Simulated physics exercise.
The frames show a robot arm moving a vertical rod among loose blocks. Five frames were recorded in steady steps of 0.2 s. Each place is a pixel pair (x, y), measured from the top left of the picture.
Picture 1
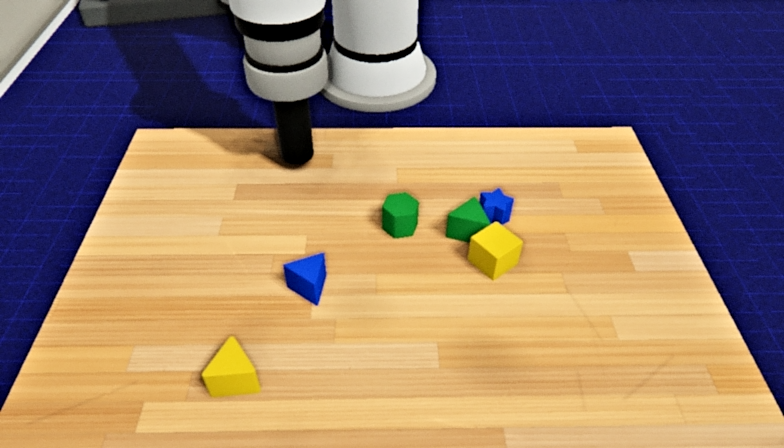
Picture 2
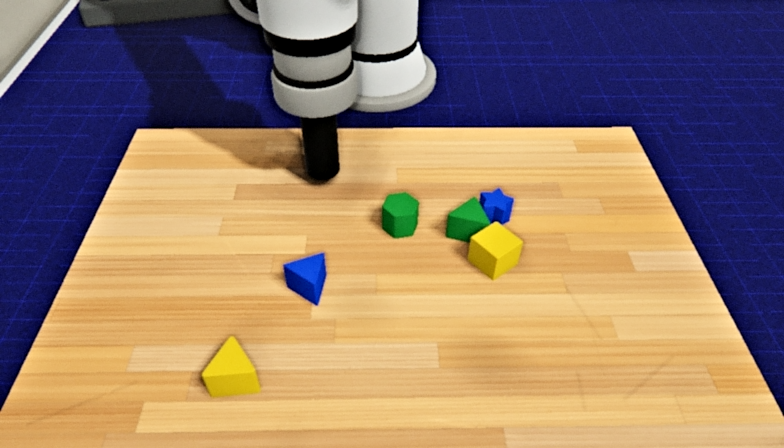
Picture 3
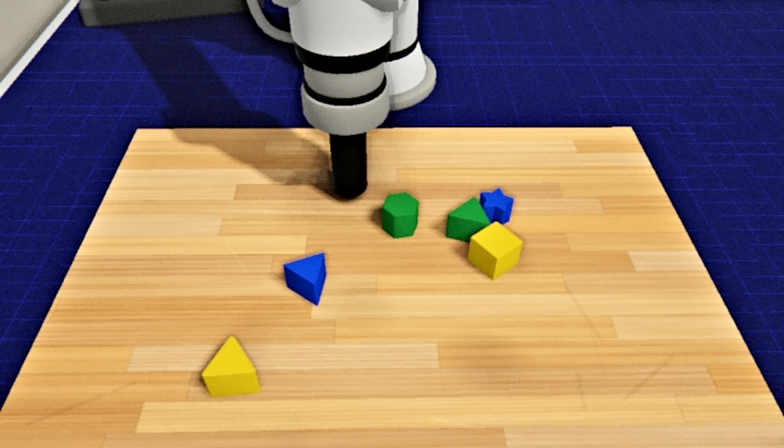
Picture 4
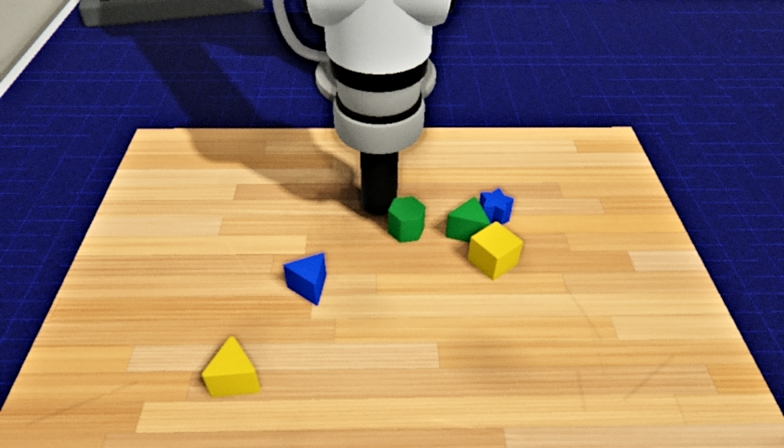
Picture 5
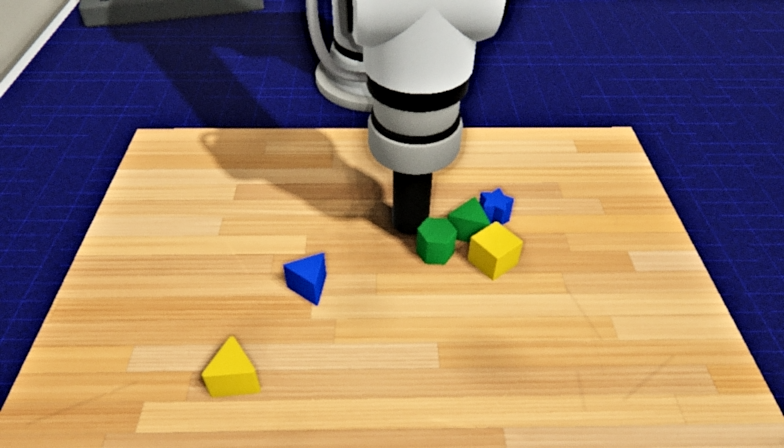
A robot arm moves its rod right and forward, pushing the green hexagonal block rightward.
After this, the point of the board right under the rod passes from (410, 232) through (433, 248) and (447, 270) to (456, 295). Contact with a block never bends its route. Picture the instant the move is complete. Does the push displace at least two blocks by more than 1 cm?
I expect not.
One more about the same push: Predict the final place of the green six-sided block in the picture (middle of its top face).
It sits at (493, 292).
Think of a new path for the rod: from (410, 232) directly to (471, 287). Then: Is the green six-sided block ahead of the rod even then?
The answer is yes.
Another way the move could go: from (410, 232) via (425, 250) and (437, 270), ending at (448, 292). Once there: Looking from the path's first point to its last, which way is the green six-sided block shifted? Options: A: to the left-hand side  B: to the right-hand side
The one that fits is A, to the left-hand side.
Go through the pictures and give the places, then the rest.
The first frame shows lower end of the rod (298, 155), tops of blocks, green six-sided block (401, 204), green three-sided block (471, 211).
The second frame shows rod (323, 170), blocks as before.
The third frame shows rod (350, 186), blocks as before.
The fourth frame shows rod (379, 204), green six-sided block (407, 208).
The fifth frame shows rod (411, 222), green six-sided block (437, 229), green three-sided block (471, 211).
On the path given first. Halfway along, rod (443, 248); green six-sided block (468, 259), turned 20° clockwise.
At the end, rod (457, 285); green six-sided block (493, 292); green three-sided block not moved.
